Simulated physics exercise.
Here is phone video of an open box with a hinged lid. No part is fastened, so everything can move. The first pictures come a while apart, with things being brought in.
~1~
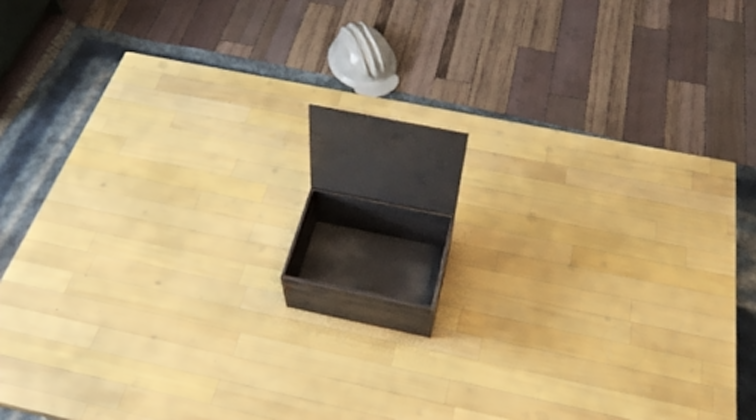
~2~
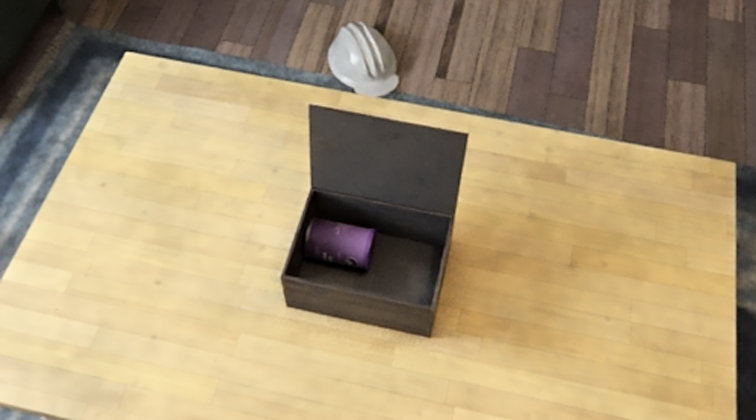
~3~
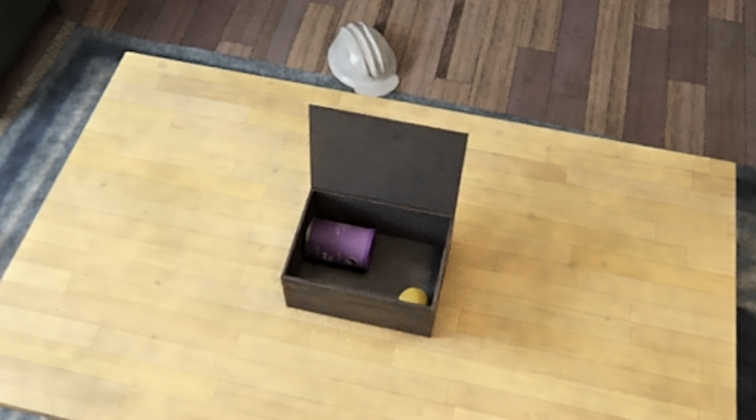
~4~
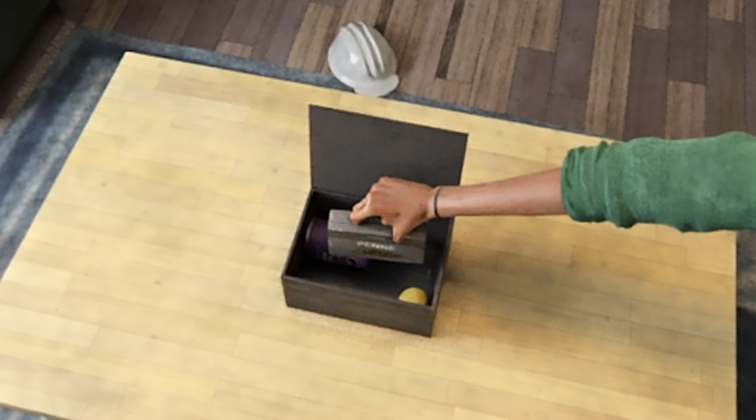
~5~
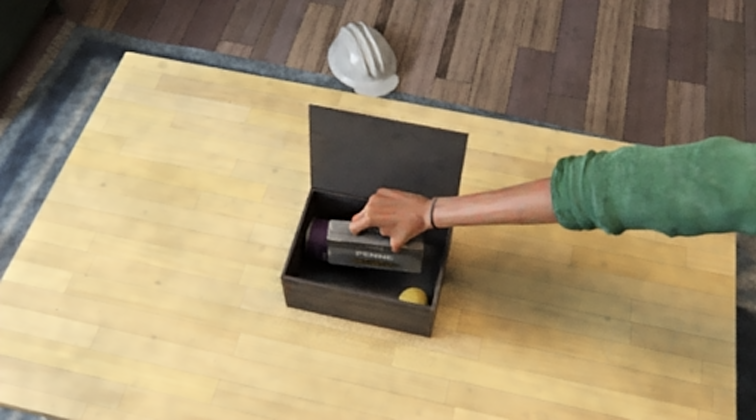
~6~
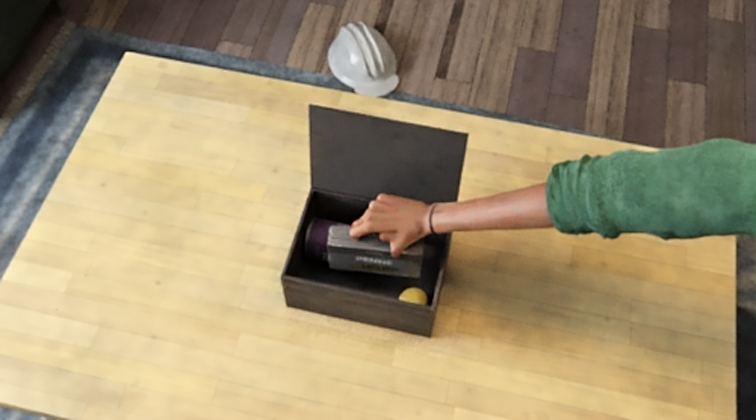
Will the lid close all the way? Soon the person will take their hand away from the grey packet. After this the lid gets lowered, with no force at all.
Yes.
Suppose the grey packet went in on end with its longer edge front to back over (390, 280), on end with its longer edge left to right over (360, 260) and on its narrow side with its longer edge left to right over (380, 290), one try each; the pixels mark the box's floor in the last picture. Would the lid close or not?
The first placement leaves the lid partly open, the second partly open, and the third fully closed.
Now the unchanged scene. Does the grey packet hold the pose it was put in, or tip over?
At the finish the grey packet holds its orientation.
Then, 1.10 s past the last view, lid starting down; grey packet displaced a little near (383, 280); purple tin displaced a little.
Then, 2.00 s past the last view, lid 33° above the rim; grey packet displaced a little near (383, 280); purple tin displaced a little.
Finally, lid shut; moved from the start, grey packet; the other 2 still in place. Final places as the last picture's camera would see them, grey packet near (383, 280).
